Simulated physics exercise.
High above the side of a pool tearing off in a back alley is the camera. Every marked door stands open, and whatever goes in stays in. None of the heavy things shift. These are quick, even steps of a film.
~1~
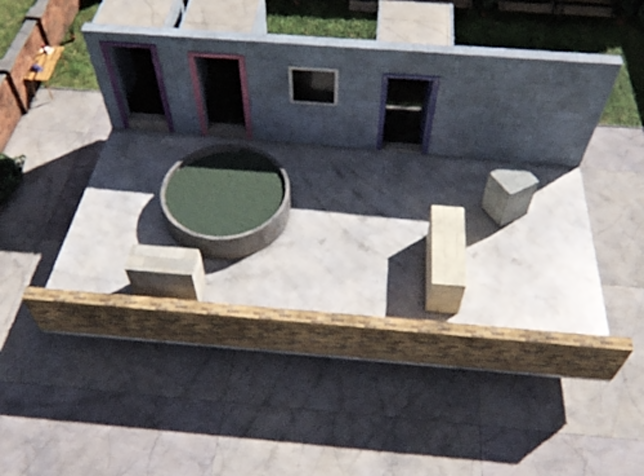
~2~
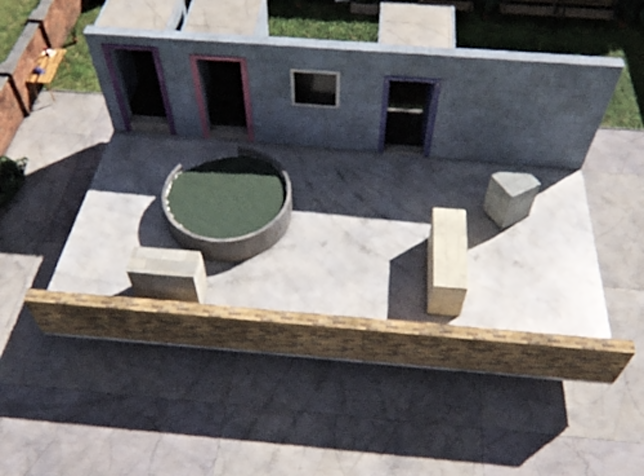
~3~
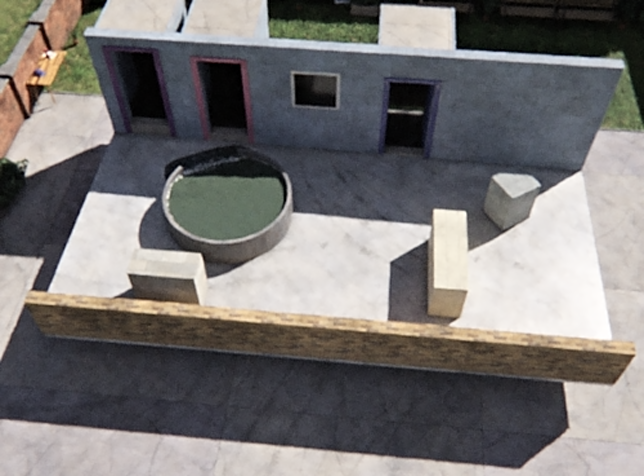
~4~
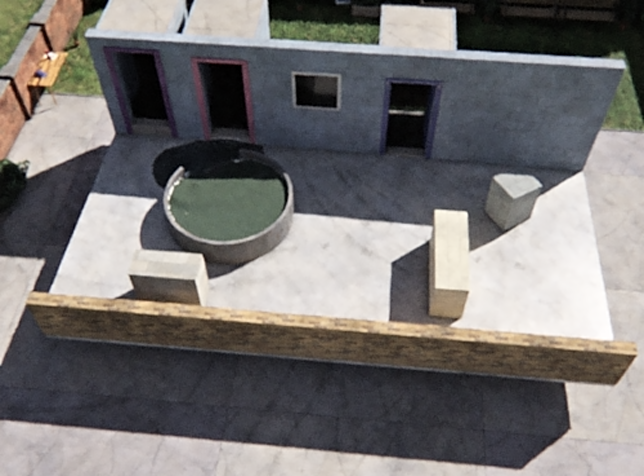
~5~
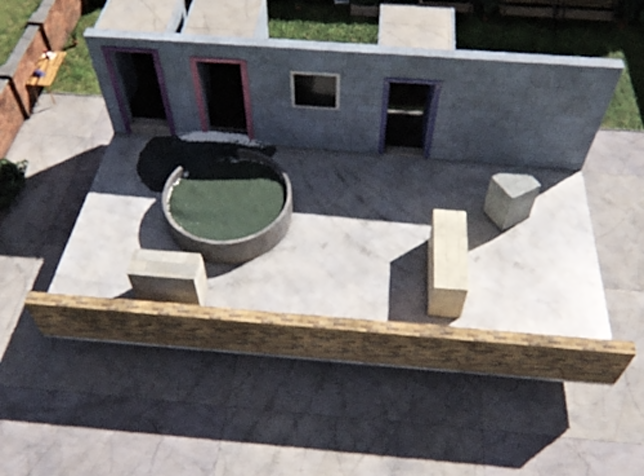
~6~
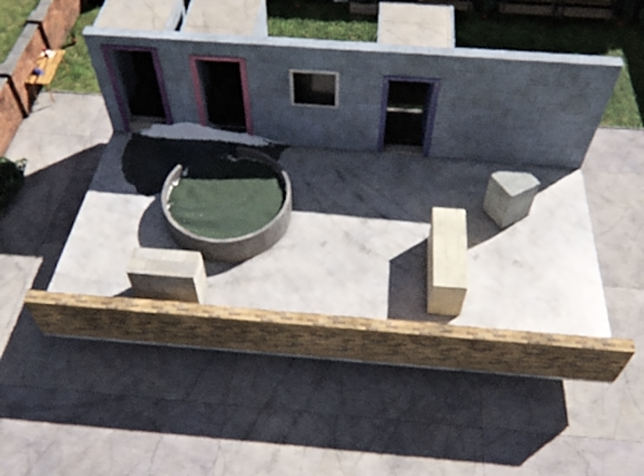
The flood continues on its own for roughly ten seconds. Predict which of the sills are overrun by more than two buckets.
The blue door is not overrun, the pink door is overrun, the purple door is not overrun.
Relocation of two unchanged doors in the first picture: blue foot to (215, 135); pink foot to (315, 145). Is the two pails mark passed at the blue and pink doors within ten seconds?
So the blue door ends up above and the pink door ends up below.
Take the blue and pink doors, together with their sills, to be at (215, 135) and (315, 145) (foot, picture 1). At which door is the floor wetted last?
It is the one in pink.
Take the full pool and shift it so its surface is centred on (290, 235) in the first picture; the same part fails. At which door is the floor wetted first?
My pick is the pink one.
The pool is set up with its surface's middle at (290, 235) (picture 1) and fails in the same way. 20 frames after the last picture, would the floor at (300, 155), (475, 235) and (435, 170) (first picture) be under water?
I'd say swamped for the first, still dry for the second and swamped for the third.
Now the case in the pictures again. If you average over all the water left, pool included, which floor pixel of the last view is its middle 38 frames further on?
Centre of the water: Near (263, 194).
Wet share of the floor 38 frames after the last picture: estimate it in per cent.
Roughly 40 per cent.
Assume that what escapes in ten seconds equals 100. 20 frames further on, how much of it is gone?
Close to 50 per cent.
A moment on, water covers 10 % of the floor; the blue door not reached, the pink door over two buckets in, the purple door wet at the sill, nothing in.
Next, water covers 15 % of the floor; the blue door not reached, the pink door far over two buckets in, the purple door wet at the sill, nothing in.
Then, water covers 30 % of the floor; the blue door wet at the sill, nothing in, the pink door far over two buckets in, the purple door wet at the sill, nothing in.
Later, water covers 40 % of the floor; the blue door wet at the sill, nothing in, the pink door far over two buckets in, the purple door wet at the sill, nothing in.
In the end, water covers 45 % of the floor; the blue door wet at the sill, nothing in, the pink door far over two buckets in, the purple door wet at the sill, nothing in.
